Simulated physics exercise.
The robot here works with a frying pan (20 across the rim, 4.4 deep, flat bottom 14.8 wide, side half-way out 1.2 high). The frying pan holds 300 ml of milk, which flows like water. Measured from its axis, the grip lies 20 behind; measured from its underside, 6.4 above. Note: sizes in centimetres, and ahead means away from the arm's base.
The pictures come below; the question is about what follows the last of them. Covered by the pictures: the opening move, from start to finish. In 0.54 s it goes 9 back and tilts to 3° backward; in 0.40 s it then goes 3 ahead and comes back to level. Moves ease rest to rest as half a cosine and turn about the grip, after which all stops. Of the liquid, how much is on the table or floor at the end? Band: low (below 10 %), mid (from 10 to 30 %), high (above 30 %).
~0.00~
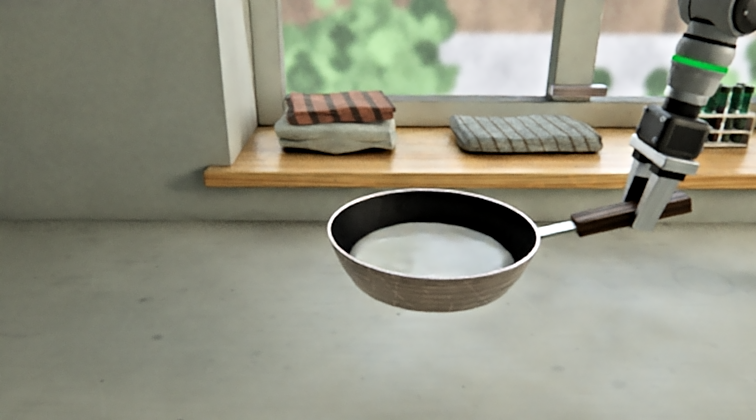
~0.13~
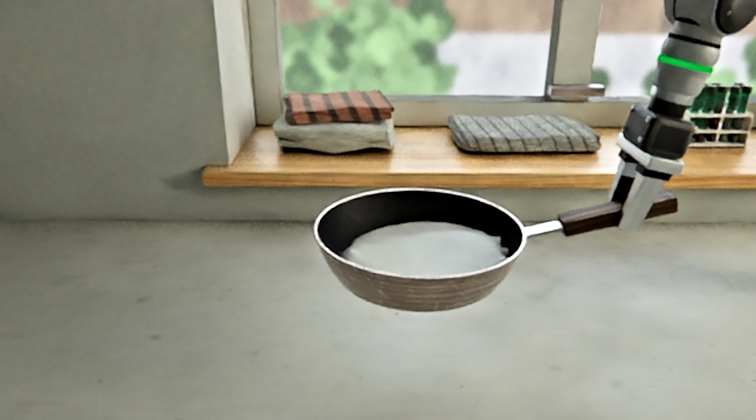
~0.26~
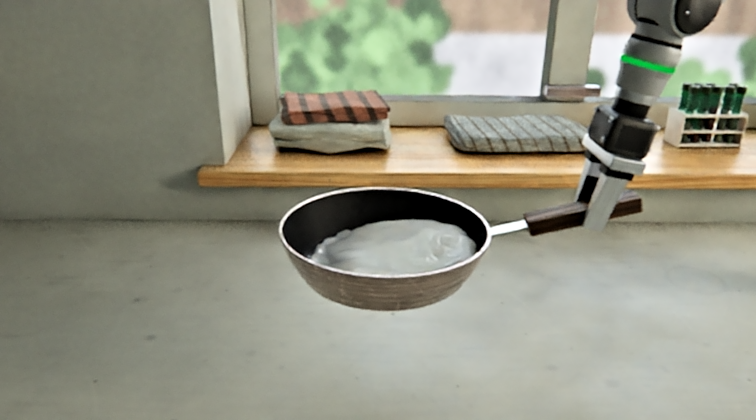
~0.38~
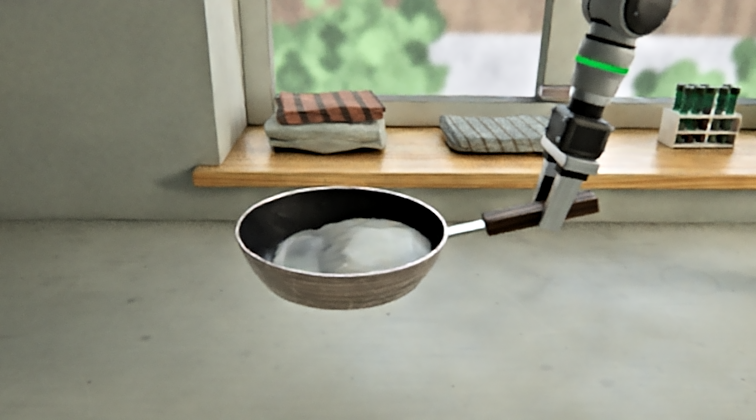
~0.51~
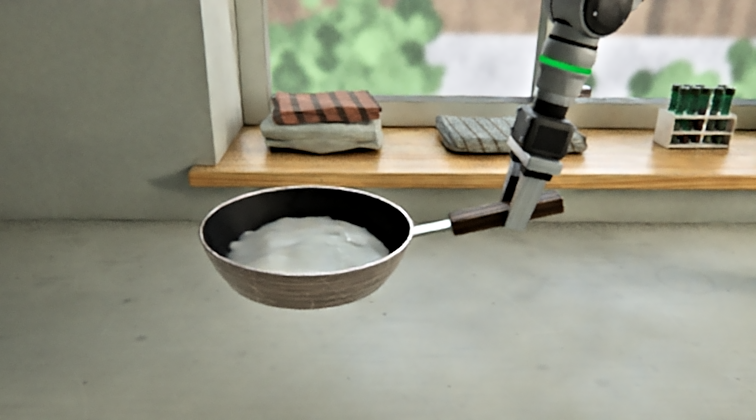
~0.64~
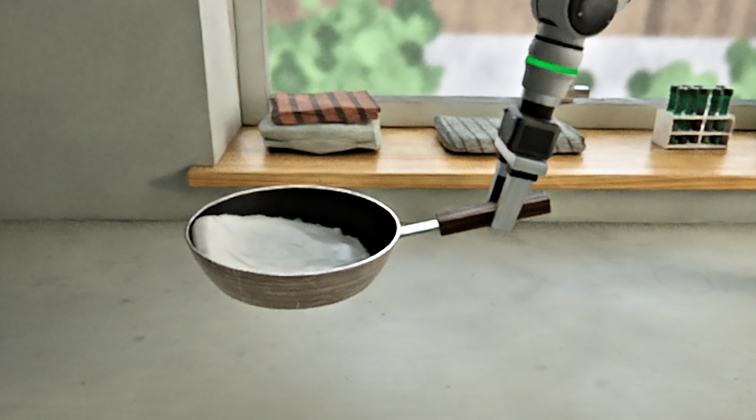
Low.
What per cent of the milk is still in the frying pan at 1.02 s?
100 per cent or thereabouts.
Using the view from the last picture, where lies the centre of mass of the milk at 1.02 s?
It sits close to pixel (373, 251).
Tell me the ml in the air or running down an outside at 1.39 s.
Amount outside the vessels: Near 0 ml.
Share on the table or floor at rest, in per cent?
Estimate: Roughly 3 per cent.
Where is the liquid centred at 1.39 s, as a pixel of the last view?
Approximate centre pixel: (397, 254).
After 1.02 s, tilted 3° backward, liquid up to 18 above the table; 305 ml in the frying pan.
After 1.39 s, tilted 1° backward, liquid up to 20 above the table; 295 ml in the frying pan, 5 ml on the table or floor.
After 1.78 s, level, liquid up to 16 above the table; 295 ml in the frying pan, 10 ml on the table or floor.
After 2.58 s, level, liquid up to 15 above the table; 295 ml in the frying pan, 10 ml on the table or floor.
At rest, 295 ml in the frying pan, 10 ml on the table or floor. That is 3 % on the table or floor.
